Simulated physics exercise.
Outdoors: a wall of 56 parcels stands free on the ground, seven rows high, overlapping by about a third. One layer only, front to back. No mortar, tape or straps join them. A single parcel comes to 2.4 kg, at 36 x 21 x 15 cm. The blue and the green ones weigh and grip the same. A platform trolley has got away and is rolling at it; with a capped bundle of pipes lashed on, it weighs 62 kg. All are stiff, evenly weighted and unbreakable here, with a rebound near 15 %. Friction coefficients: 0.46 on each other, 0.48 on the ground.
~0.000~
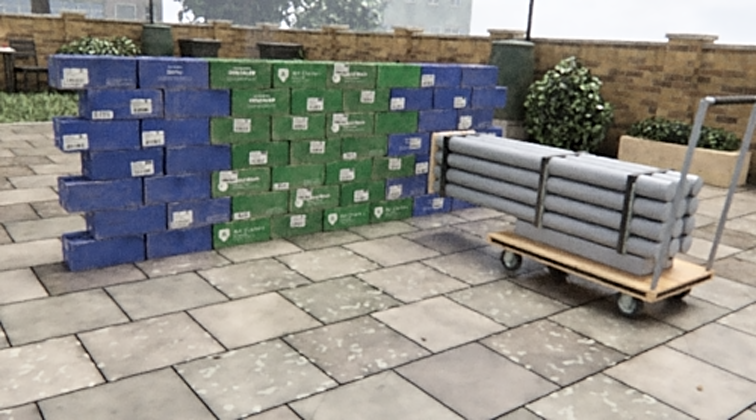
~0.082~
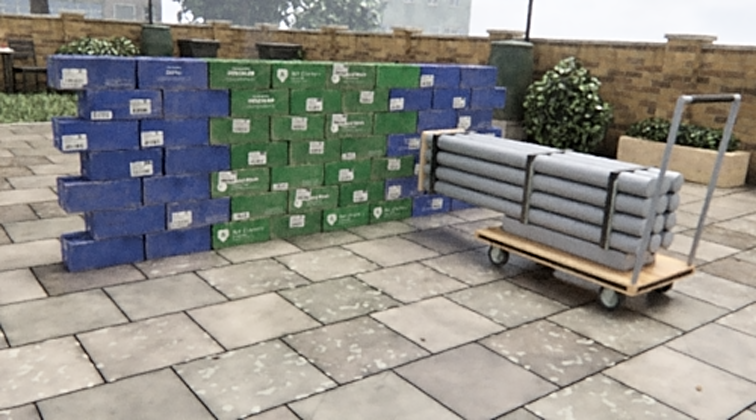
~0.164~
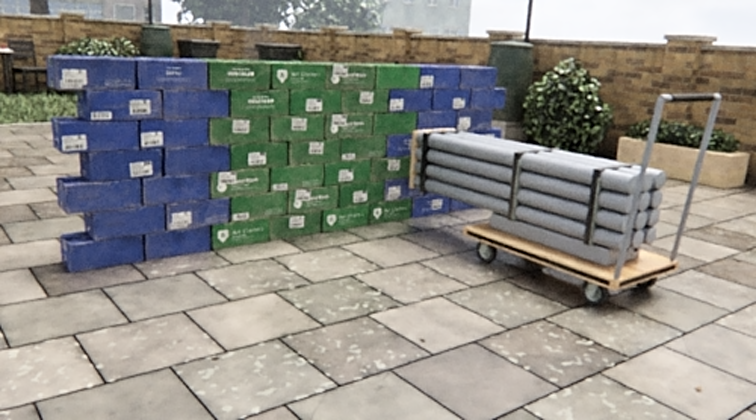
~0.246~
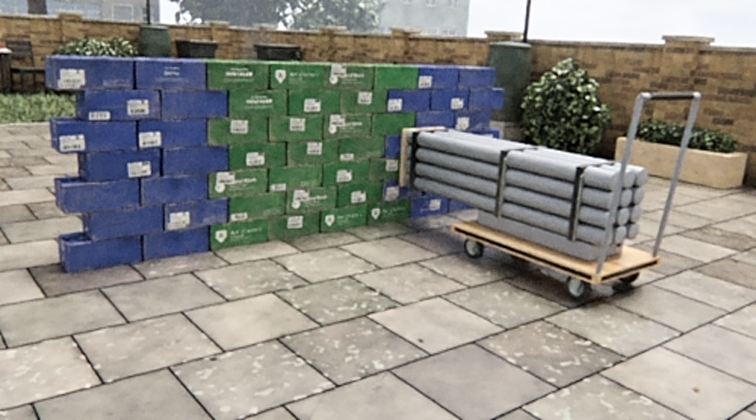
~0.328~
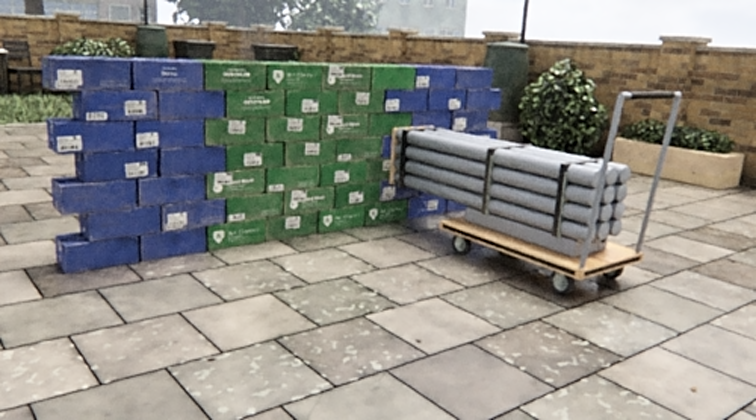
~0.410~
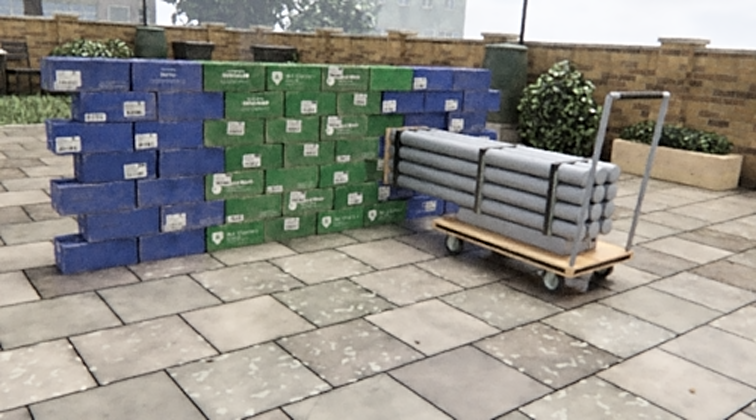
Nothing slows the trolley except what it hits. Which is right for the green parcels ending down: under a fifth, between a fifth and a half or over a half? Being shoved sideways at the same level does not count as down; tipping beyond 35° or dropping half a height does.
The part is under a fifth.
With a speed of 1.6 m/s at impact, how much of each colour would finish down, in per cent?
In that case blue 50, green 40 per cent.
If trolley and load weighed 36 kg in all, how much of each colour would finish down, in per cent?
Then blue 0, green 0 per cent.
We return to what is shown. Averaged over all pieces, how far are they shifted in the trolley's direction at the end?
Some 0 cm on average.
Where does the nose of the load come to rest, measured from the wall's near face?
Roughly 10 cm.
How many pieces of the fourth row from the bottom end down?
The count is 0.
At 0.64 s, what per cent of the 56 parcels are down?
At that moment 0 per cent.
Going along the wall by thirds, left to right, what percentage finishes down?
In per cent: Left 0, middle 0, right 0.
After 0.48 s, load 9 cm past the wall's line, still rolling; none of the 25 green parcels down (0 of 56 in all colours); top green parcel 42 mm from its place.
After 0.64 s, load 12 cm past the wall's line, still rolling; none of the 25 green parcels down (0 of 56 in all colours); top green parcel 3° from how it stood.
After 1.48 s, load 11 cm past the wall's line, stopped; none of the 25 green parcels down (0 of 56 in all colours); top green parcel 8 cm from its place.
In the end (2.1 s), load 10 cm past the wall's line, stopped; none of the 25 green parcels down (0 of 56 in all colours); top green parcel 57 mm from its place; top blue parcel unmoved. That is 0 per cent. From the last view, middles, top green parcel near (378, 78), top blue parcel near (162, 75).
